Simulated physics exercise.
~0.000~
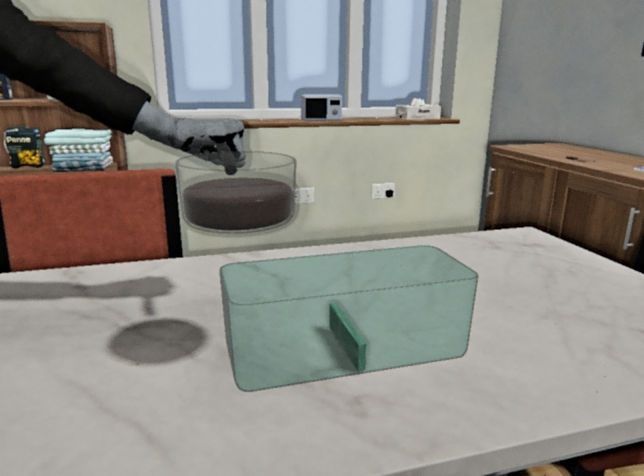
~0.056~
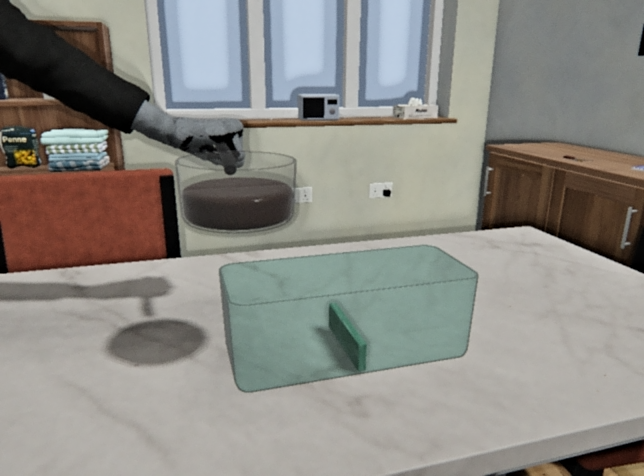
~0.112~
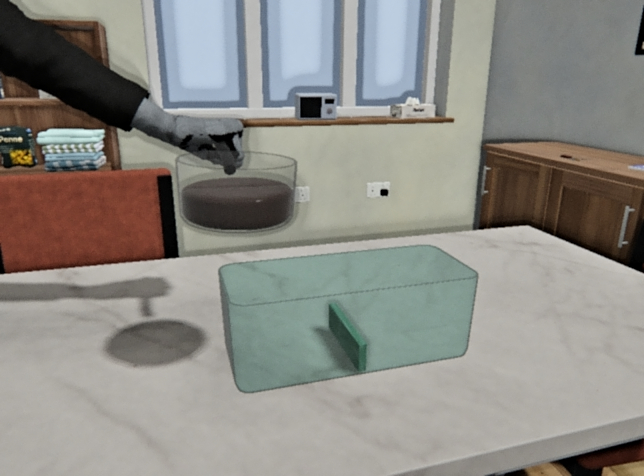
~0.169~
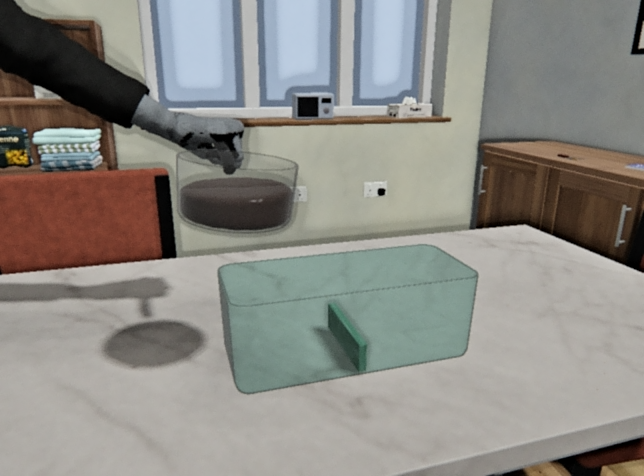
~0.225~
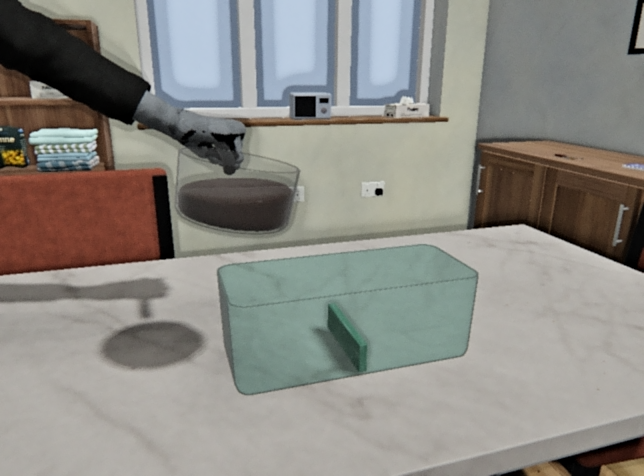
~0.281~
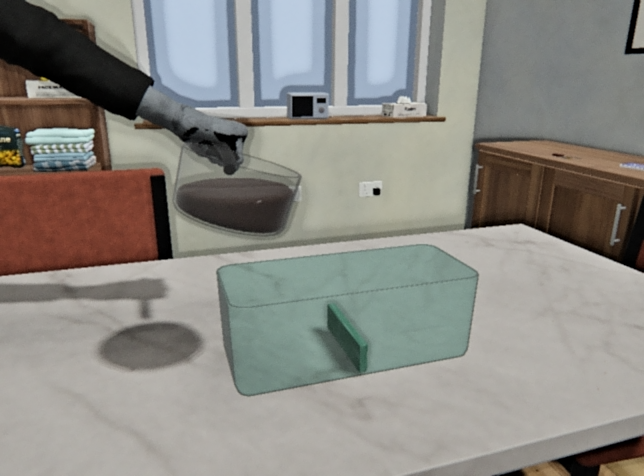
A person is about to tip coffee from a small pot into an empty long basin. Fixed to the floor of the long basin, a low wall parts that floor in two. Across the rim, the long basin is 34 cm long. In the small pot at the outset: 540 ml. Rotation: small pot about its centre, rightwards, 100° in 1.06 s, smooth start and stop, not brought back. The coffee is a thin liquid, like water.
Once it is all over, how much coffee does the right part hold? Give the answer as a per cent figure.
The right part holds about 10 per cent.
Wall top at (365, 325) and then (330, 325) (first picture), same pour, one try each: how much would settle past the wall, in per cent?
It comes to 10 per cent, and then 40 per cent.
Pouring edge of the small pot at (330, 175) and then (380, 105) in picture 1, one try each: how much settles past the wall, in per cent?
Try 1: 65 %; try 2: 95 %.
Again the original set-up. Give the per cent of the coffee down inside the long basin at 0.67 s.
I reckon close to 7 percent of it.
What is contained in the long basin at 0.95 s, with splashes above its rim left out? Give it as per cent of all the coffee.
About 72 %.
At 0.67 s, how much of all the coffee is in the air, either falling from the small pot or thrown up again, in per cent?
Roughly 28 %.
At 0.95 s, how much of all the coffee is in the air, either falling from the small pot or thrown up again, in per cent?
Airborne share: Near 12 %.
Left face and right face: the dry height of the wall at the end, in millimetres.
Left roughly 20 mm; right roughly 40 mm.
Then, 0.67 s in, the tilt is 69° and 64 per cent is still to pour, 7 is left of the wall and 0 right of it.
Then, 0.95 s in, the tilt is 97° and 16 per cent is still to pour, 63 is left of the wall and 9 right of it.
Then, 1.24 s in, the tilt is 100° and 2 per cent is still to pour, 85 is left of the wall and 10 right of it.
Then, 1.56 s in, the tilt is 100° and 0 per cent is still to pour, 89 is left of the wall and 11 right of it.
Finally, 89 per cent lies left of the wall, 10 right of it and 1 outside.
